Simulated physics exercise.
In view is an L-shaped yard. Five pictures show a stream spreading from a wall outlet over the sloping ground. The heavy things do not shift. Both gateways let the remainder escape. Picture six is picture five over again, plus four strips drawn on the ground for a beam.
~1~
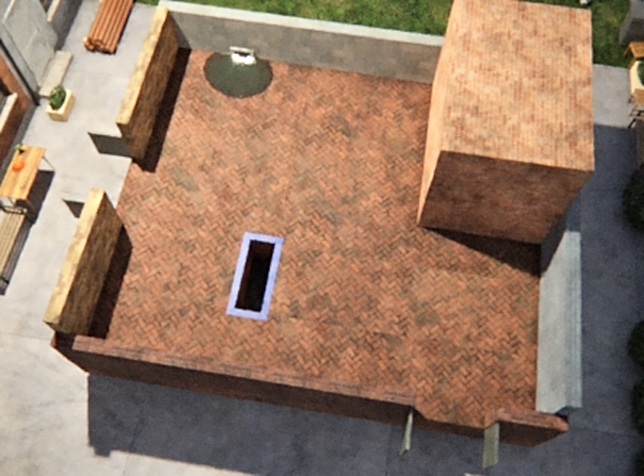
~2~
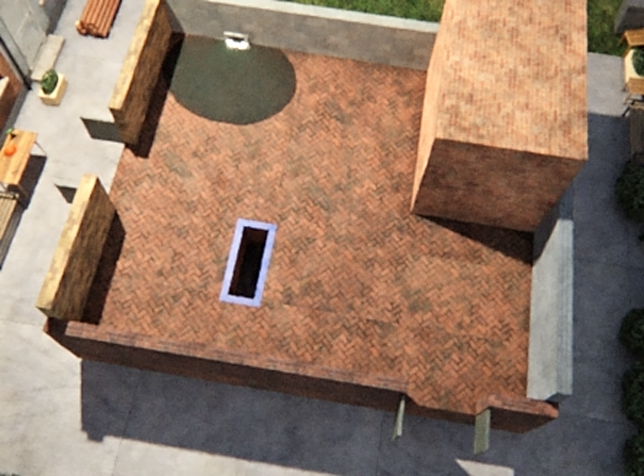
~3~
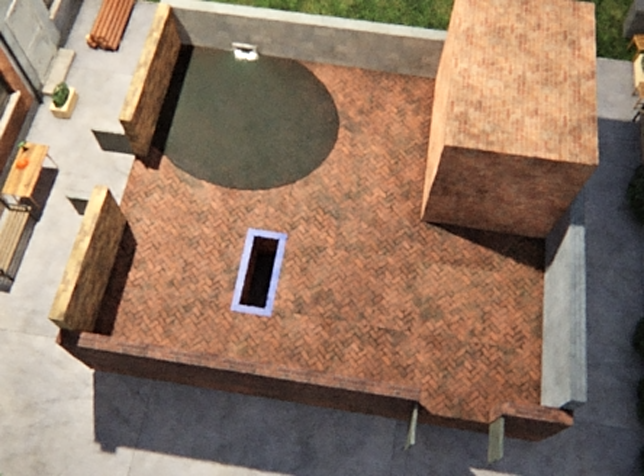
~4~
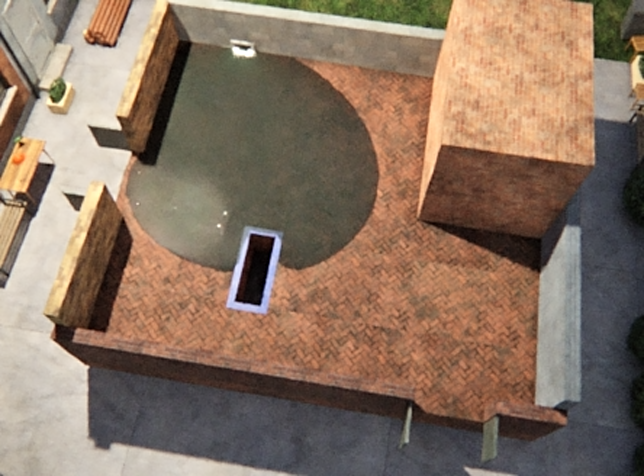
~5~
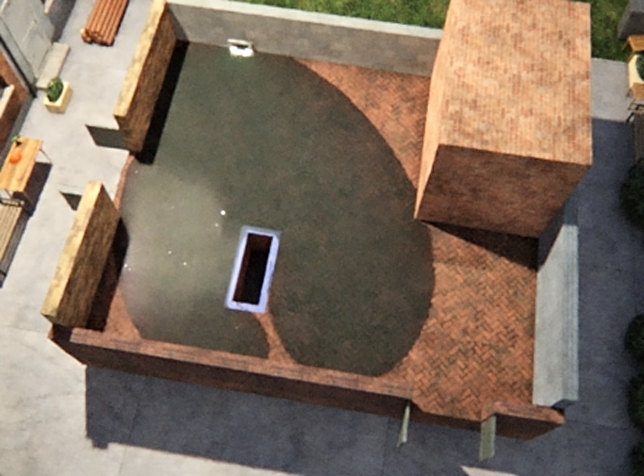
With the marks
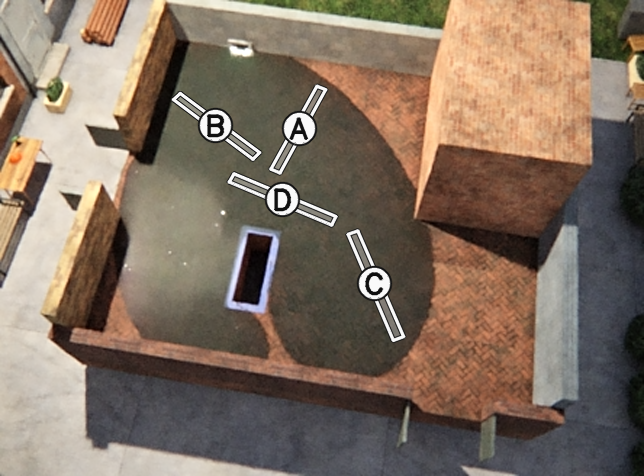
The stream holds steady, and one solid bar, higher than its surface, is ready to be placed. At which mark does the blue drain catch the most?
The answer is position A.
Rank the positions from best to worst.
The order is A, C, D, B.
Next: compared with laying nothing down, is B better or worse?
Worse.
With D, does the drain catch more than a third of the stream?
No, it does not.
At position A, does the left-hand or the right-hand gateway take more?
More leaves on the right.
On the marked copy, A from (275, 171) to (321, 87); B from (176, 96) to (256, 155); C from (352, 232) to (398, 338); D from (231, 177) to (333, 220).
For position A, about 44 % of the stream goes into the blue drain, about 55 % out by the gates.
For position B, about 11 % of the stream goes into the blue drain, about 88 % out by the gates.
For position C, about 30 % of the stream goes into the blue drain, about 70 % out by the gates.
For position D, about 20 % of the stream goes into the blue drain, about 80 % out by the gates.
